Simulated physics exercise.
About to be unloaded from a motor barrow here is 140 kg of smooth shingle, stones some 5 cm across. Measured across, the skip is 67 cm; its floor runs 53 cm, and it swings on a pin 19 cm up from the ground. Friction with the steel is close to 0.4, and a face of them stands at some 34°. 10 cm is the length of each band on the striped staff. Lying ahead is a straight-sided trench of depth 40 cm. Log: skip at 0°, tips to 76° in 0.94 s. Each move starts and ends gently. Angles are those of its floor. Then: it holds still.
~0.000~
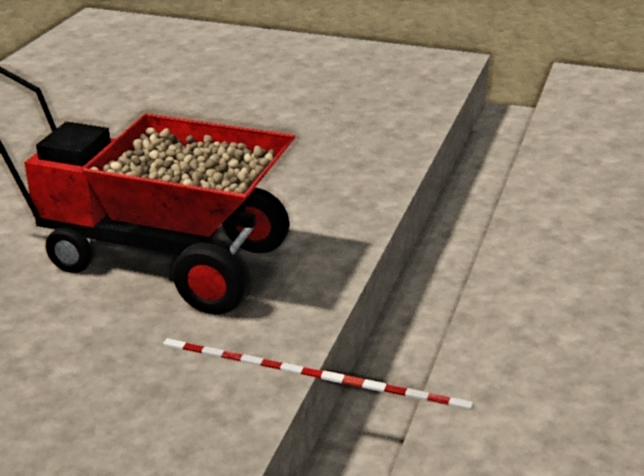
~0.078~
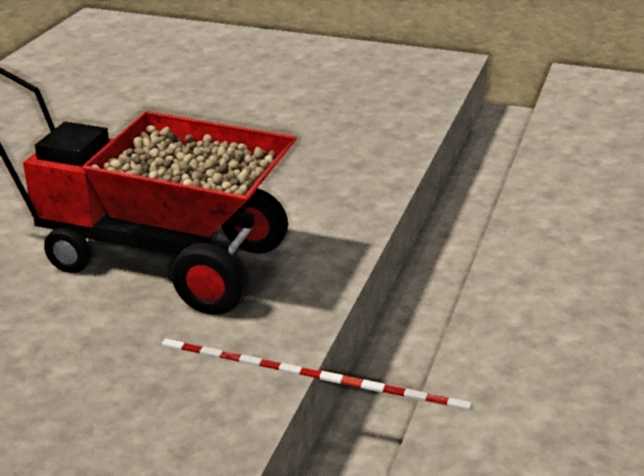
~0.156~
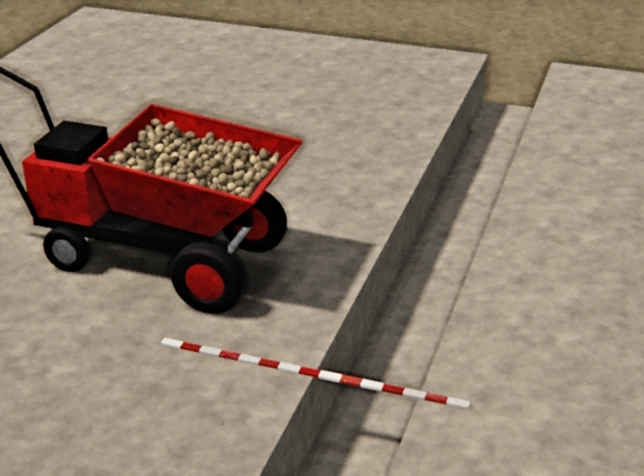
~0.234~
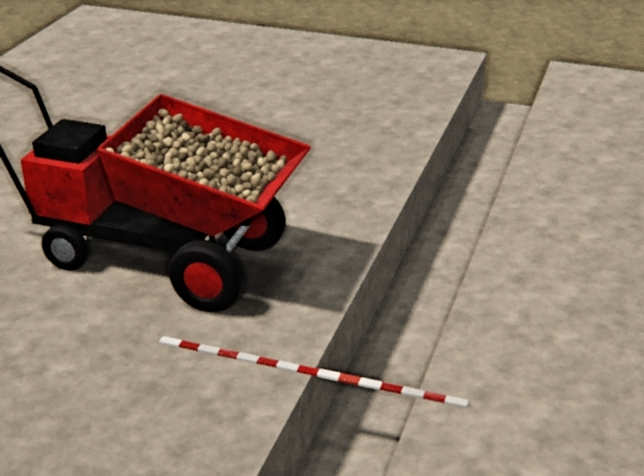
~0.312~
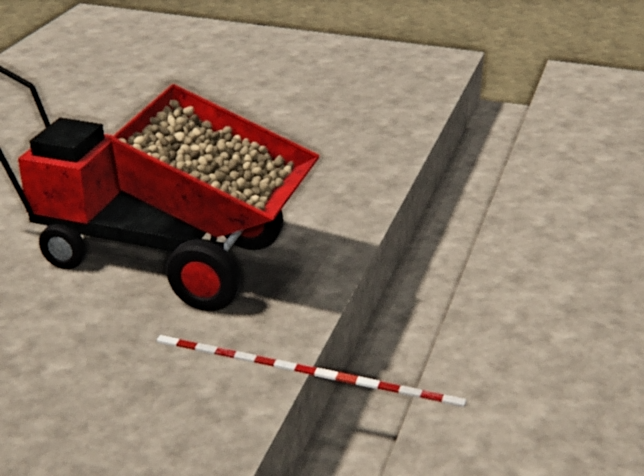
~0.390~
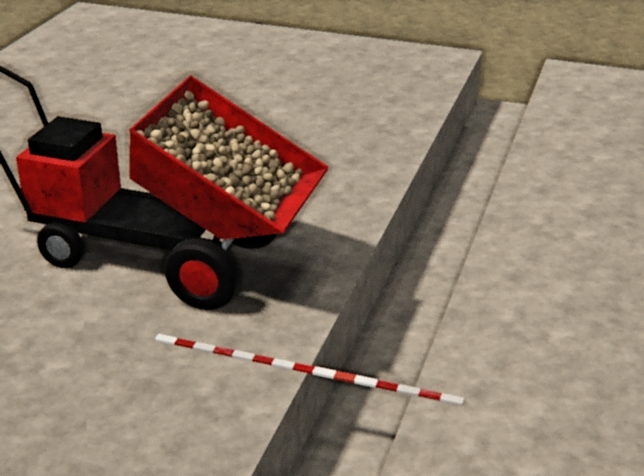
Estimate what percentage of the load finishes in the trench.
Roughly 96 percent.
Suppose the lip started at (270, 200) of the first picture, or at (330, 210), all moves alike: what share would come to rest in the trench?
That gives roughly 100 per cent and roughly 55 per cent.
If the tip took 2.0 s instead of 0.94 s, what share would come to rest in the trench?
Roughly 95 per cent would.
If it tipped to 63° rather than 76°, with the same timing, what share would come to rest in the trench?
Then roughly 100 percent.
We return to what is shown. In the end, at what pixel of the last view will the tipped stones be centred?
Resting centre: About (398, 359).
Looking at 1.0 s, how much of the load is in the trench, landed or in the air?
Roughly 50% by that time.
After 0.7 s the floor is at 64°; 100 % in the skip; the foremost stones are at (321, 258).
After 1.0 s the floor is at 76°; 47 % in the skip, 5 % short of the trench, 49 % in the trench; the foremost stones are at (422, 378).
After 1.4 s the floor is at 76°; 8 % in the skip, 6 % short of the trench, 86 % in the trench; the foremost stones are at (436, 362).
After 3.3 s the floor is at 76°; 0 % in the skip, 4 % short of the trench, 96 % in the trench; the foremost stones are at (442, 349).
